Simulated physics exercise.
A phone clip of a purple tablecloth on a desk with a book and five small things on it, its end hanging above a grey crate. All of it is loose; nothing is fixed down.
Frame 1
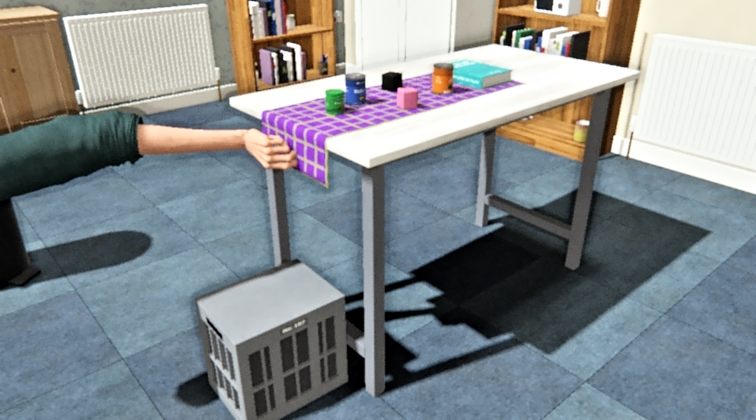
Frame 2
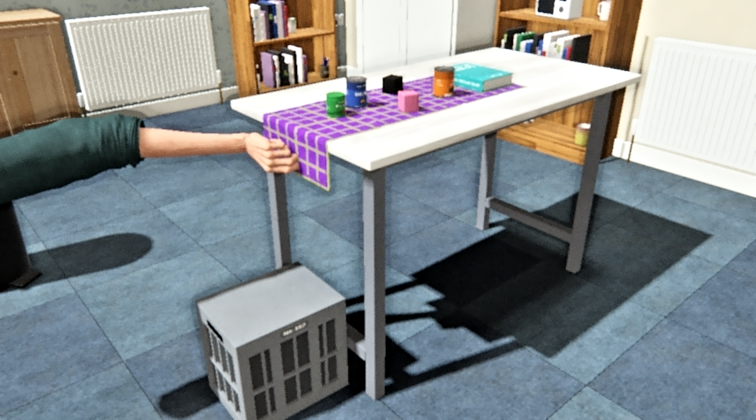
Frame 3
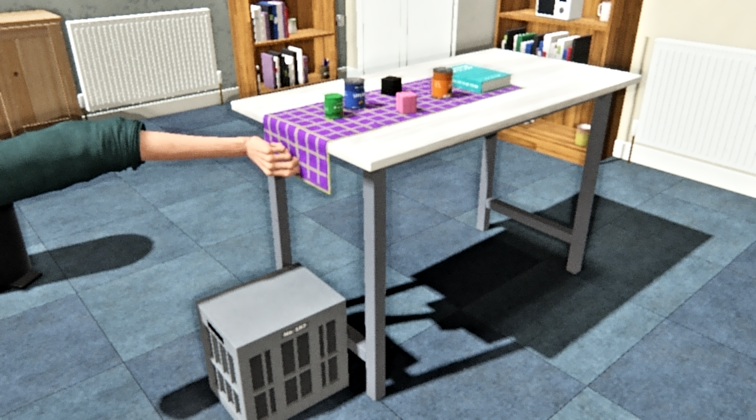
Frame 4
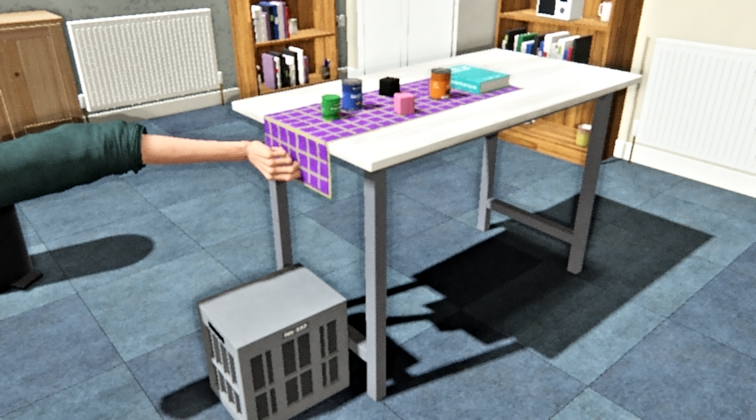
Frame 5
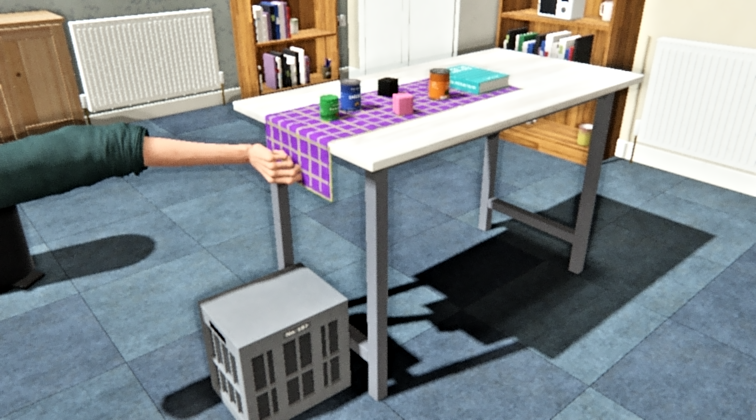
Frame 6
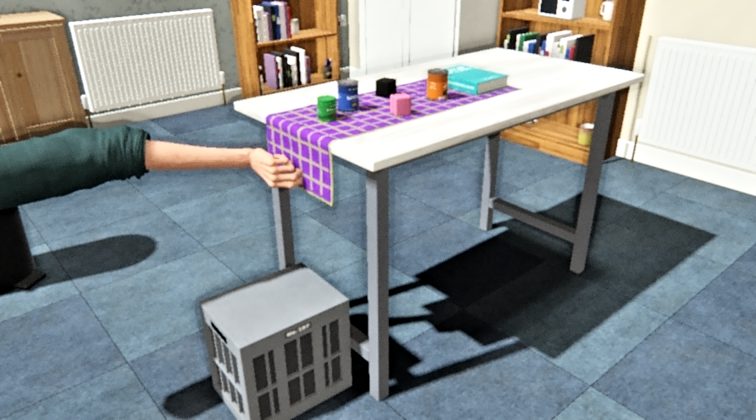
A hand at the left holds the hanging end of a purple checked cloth on a white desk and draws it slowly downward above a grey crate. The green pot, blue can, pink cube, black cube and orange can shift slightly left with it, edging nearer the hand.
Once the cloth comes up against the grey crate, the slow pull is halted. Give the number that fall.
The number is three.
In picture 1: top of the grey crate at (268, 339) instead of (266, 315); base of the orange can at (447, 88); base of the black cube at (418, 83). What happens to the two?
Result: Orange can still there, black cube still there.
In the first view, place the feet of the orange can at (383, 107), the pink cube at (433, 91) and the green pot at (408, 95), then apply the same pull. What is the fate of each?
Each in turn: The orange can goes down, the pink cube stays aloft, the green pot stays aloft.
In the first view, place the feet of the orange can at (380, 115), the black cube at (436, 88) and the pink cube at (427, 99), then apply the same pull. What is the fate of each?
Watch the orange can go down, the black cube hang on and the pink cube hang on.
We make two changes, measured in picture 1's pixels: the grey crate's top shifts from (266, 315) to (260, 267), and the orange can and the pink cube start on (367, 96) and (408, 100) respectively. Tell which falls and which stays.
Orange can: Safe; pink cube: Safe.
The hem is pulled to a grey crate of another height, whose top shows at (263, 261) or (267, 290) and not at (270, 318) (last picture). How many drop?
First case 1, second case 2.
Soon after, hem near (302, 244); green pot gone.
After that, hem on the crate; green pot, blue can and pink cube gone.
In the end, hem on the crate; green pot, blue can and pink cube gone. It carries off three.
